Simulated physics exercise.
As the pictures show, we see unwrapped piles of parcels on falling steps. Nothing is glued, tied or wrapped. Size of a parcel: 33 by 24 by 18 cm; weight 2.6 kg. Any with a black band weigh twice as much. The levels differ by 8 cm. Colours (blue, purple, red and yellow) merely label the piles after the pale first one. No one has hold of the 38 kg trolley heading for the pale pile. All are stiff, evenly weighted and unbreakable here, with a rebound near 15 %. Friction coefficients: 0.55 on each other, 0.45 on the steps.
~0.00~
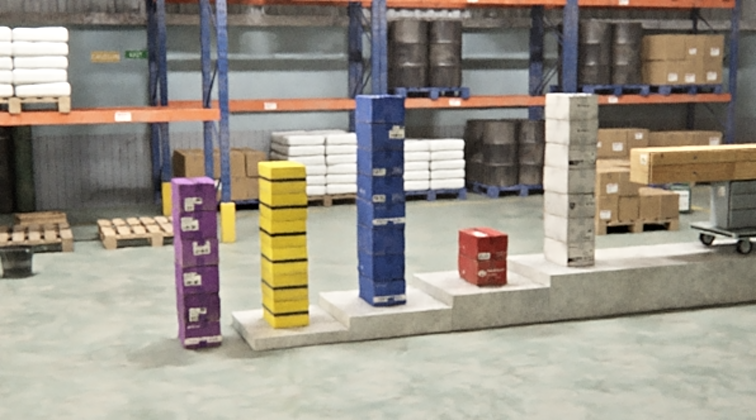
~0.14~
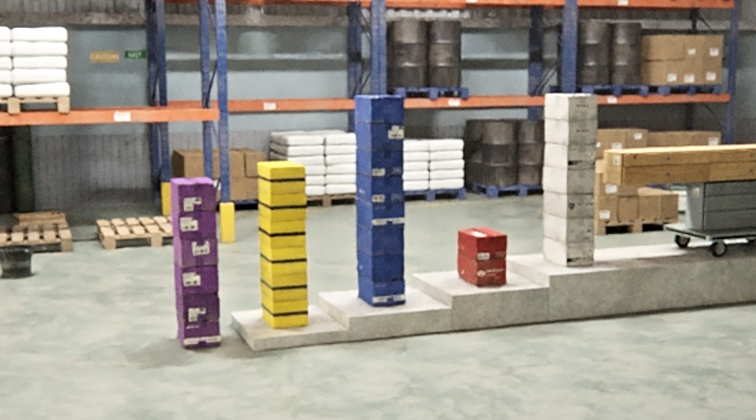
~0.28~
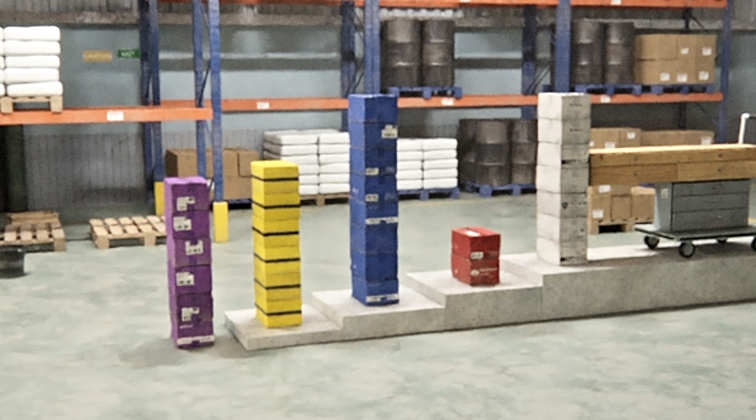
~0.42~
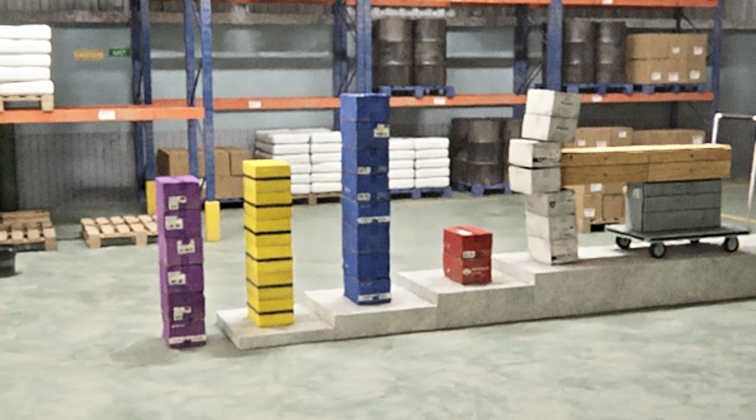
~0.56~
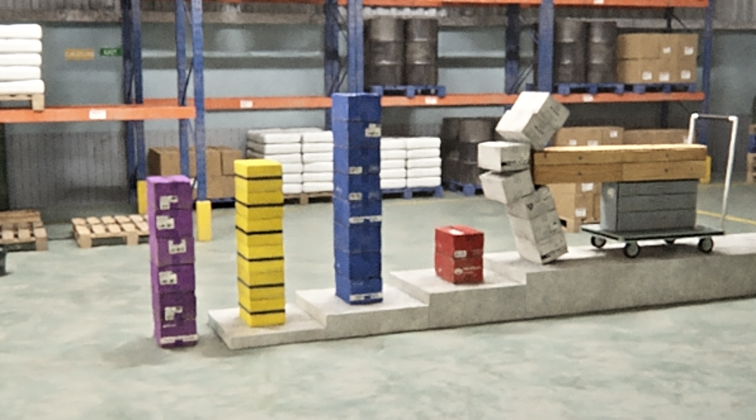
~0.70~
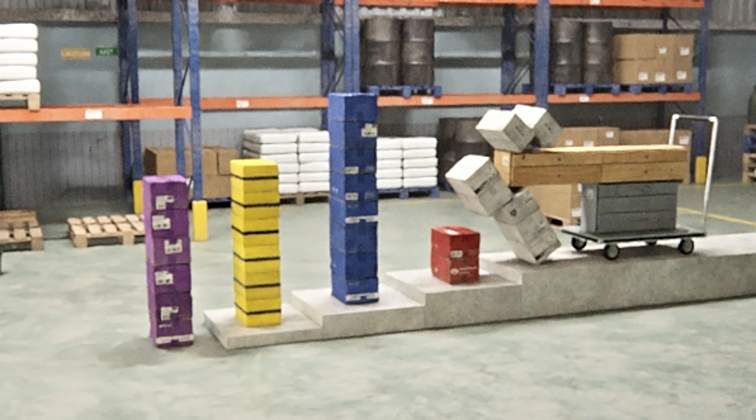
In a warehouse, a trolley loaded with long wooden beams rolled left along a stepped platform and pushed into the pale stack of boxes, which buckled and leaned left toward the short red pile.
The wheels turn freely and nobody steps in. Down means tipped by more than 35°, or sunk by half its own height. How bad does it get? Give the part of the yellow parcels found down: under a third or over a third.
The part is under a third.
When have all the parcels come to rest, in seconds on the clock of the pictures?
Near 2.0 s.
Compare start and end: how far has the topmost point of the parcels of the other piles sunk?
Some 0 cm lower.
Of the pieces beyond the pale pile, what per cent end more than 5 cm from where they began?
Shifted: 5 per cent.
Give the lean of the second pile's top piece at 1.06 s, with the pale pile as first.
About 0°.
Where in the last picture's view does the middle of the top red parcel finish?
Around (416, 265).
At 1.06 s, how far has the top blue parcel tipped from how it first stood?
About 0°.
After 0.84 s, 7 of the pale pile down; none of the 6 yellow parcels down (0 of 22 in all colours); top yellow parcel unmoved.
After 1.06 s, 6 of the pale pile down; none of the 6 yellow parcels down (0 of 22 in all colours); top yellow parcel unmoved; top red parcel 54 mm from its place.
After 1.50 s, 7 of the pale pile down; none of the 6 yellow parcels down (0 of 22 in all colours); top yellow parcel unmoved; top red parcel 11° from how it stood.
In the end (2.3 s), 7 of the pale pile down; none of the 6 yellow parcels down (1 of 22 in all colours); top yellow parcel unmoved; top red parcel on its side. That is 0 per cent. From the last view, middles, top yellow parcel near (255, 176), top red parcel near (416, 265).
